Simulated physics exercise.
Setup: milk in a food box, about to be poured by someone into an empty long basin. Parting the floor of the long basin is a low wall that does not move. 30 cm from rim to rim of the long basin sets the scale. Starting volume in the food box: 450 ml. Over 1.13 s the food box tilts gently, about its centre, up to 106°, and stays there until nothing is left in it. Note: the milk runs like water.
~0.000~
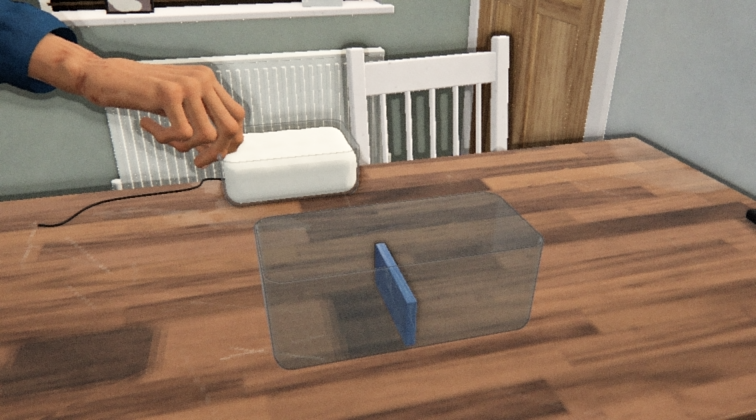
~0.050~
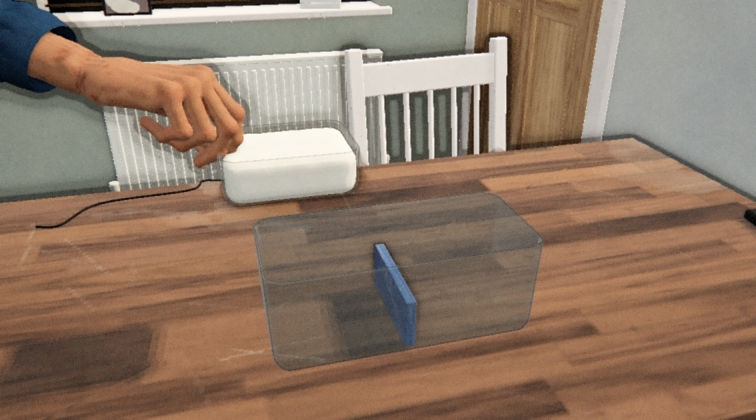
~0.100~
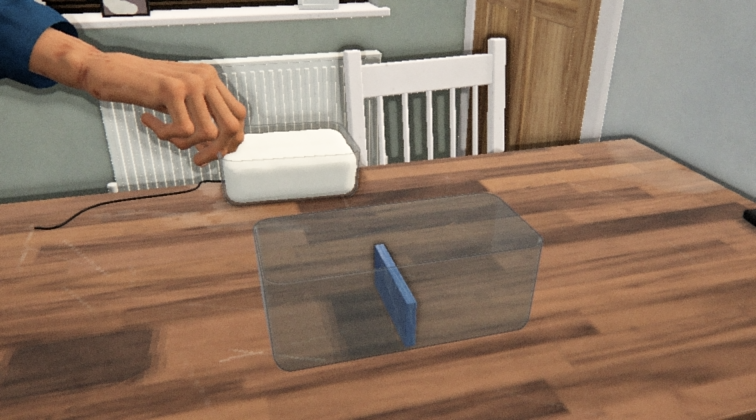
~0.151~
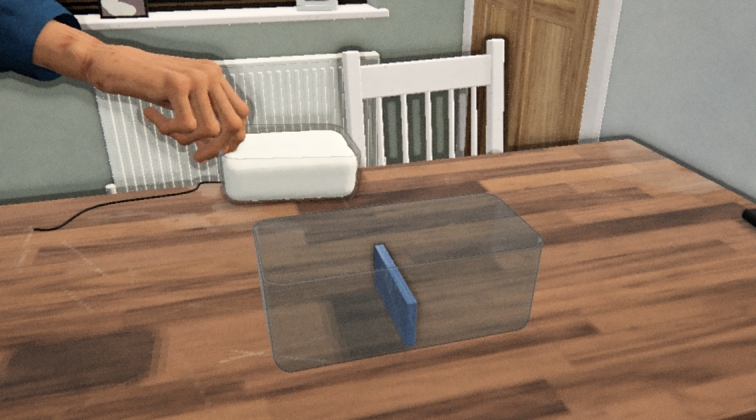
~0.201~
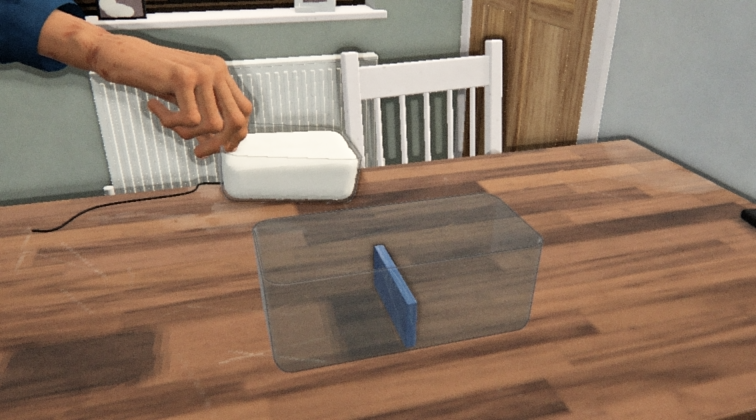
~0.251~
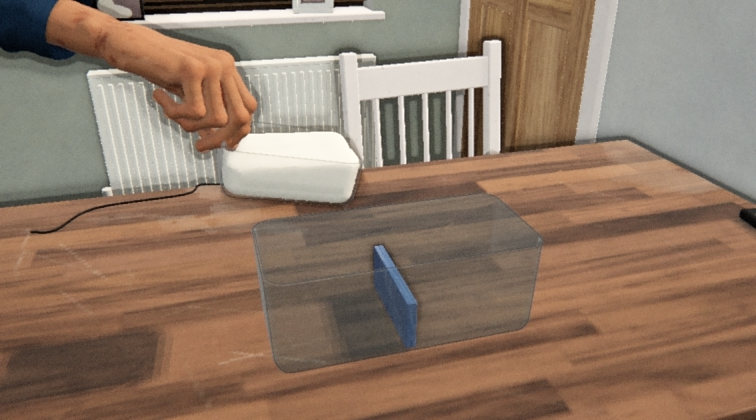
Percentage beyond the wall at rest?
59 per cent.
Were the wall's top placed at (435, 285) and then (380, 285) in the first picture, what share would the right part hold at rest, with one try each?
10 % and 75 %.
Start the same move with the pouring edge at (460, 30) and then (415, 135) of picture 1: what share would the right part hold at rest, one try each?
80 then 90 %.
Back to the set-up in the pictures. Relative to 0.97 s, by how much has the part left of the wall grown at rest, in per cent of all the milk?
Roughly 5 per cent.
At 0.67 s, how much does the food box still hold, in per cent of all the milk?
I'd estimate some 22 % remains.
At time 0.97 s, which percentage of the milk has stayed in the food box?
I'd say some 3 per cent remains.
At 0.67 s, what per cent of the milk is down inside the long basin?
I'd put it near 46 percent.
Then, 0.67 s in, the tilt is 68° and 23 per cent is still to pour, 10 is left of the wall and 35 right of it.
Then, 0.97 s in, the tilt is 101° and 3 per cent is still to pour, 35 is left of the wall and 59 right of it.
Then, 1.28 s in, the tilt is 106° and 0 per cent is still to pour, 41 is left of the wall and 59 right of it.
Then, 1.63 s in, the tilt is 106° and 0 per cent is still to pour, 41 is left of the wall and 59 right of it.
Finally, 41 per cent lies left of the wall, 59 right of it and 0 outside.
